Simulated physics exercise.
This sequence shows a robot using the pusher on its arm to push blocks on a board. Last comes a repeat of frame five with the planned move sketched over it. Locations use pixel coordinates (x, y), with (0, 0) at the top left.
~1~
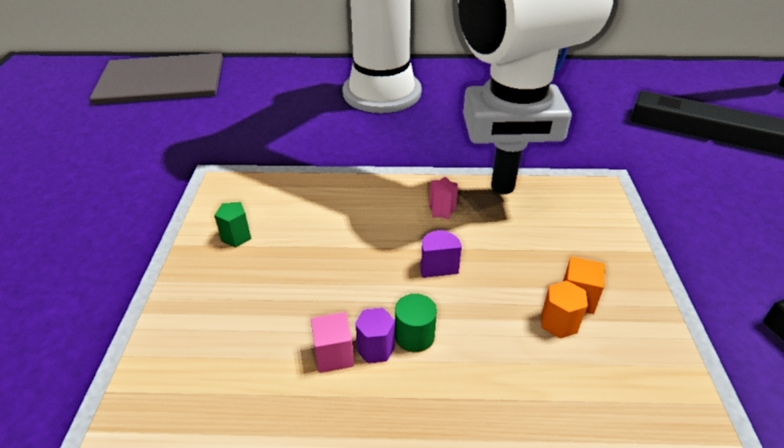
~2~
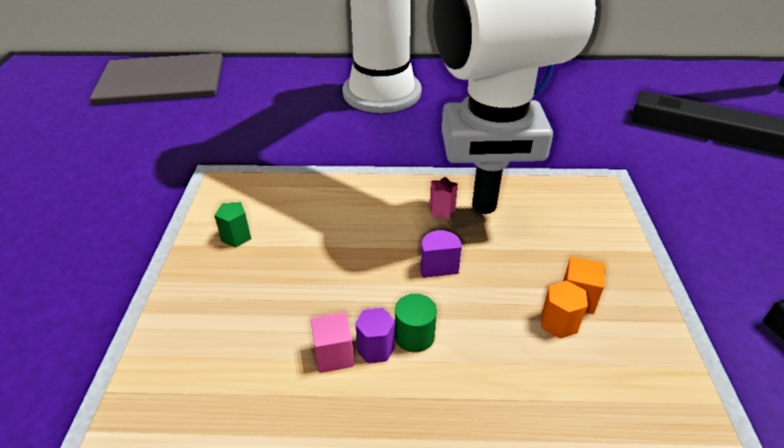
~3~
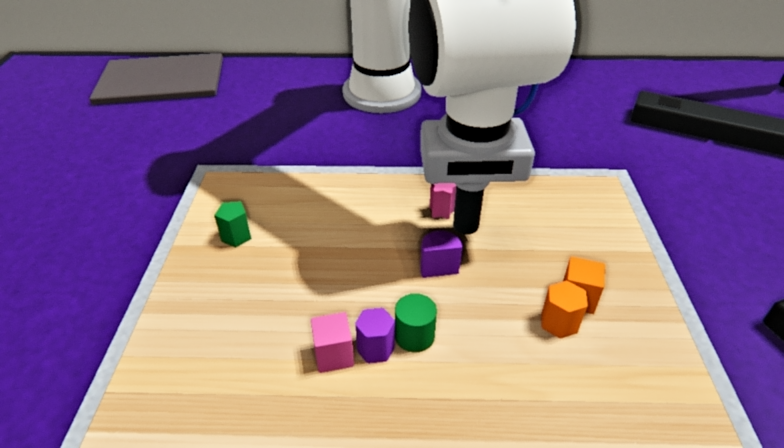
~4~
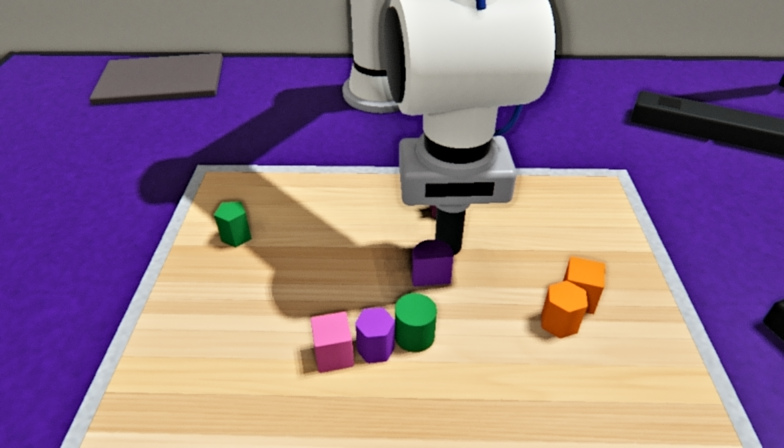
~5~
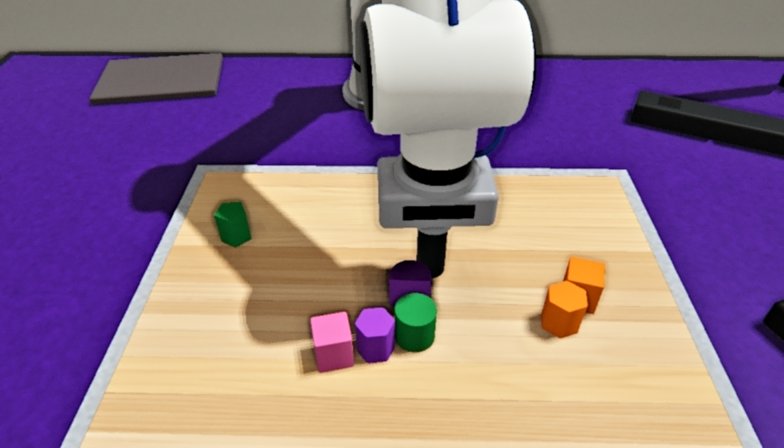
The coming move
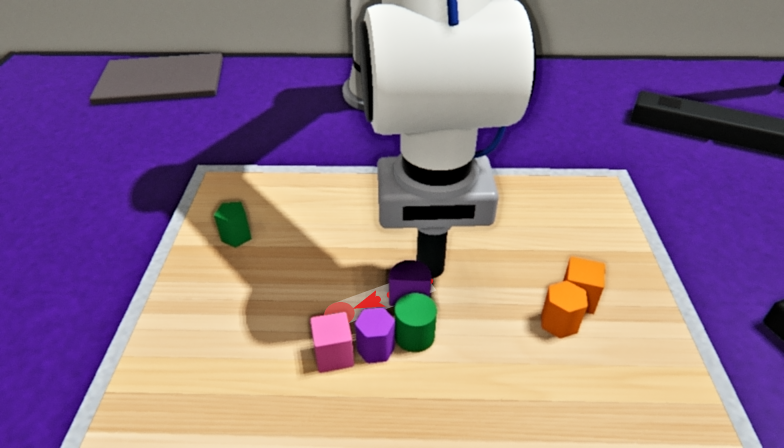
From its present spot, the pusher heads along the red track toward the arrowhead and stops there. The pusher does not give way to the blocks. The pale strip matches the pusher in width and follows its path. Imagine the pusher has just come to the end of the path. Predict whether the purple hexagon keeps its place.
Shifted out of place.
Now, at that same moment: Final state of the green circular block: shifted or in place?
The green circular block will stay where it is.
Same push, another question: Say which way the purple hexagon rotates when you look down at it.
I'd predict that, seen from above, the purple hexagon rotates counter-clockwise.
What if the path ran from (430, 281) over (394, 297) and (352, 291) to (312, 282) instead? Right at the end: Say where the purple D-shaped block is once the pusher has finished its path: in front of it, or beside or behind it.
Slid away.
The line goes straight from (430, 281) to (339, 314).
What follows on the original path. One third of the way, pusher at (399, 280); purple D-shaped block at (390, 287), turned 20° anticlockwise.
Two thirds of the way, pusher at (370, 291); purple hexagon at (372, 331), turned 20° anticlockwise; purple D-shaped block at (376, 299), turned 45° anticlockwise.
At the end, pusher at (338, 302); pink square unmoved; purple hexagon at (372, 332), turned 20° anticlockwise; purple D-shaped block at (375, 300), turned 45° anticlockwise; green circular block unmoved.
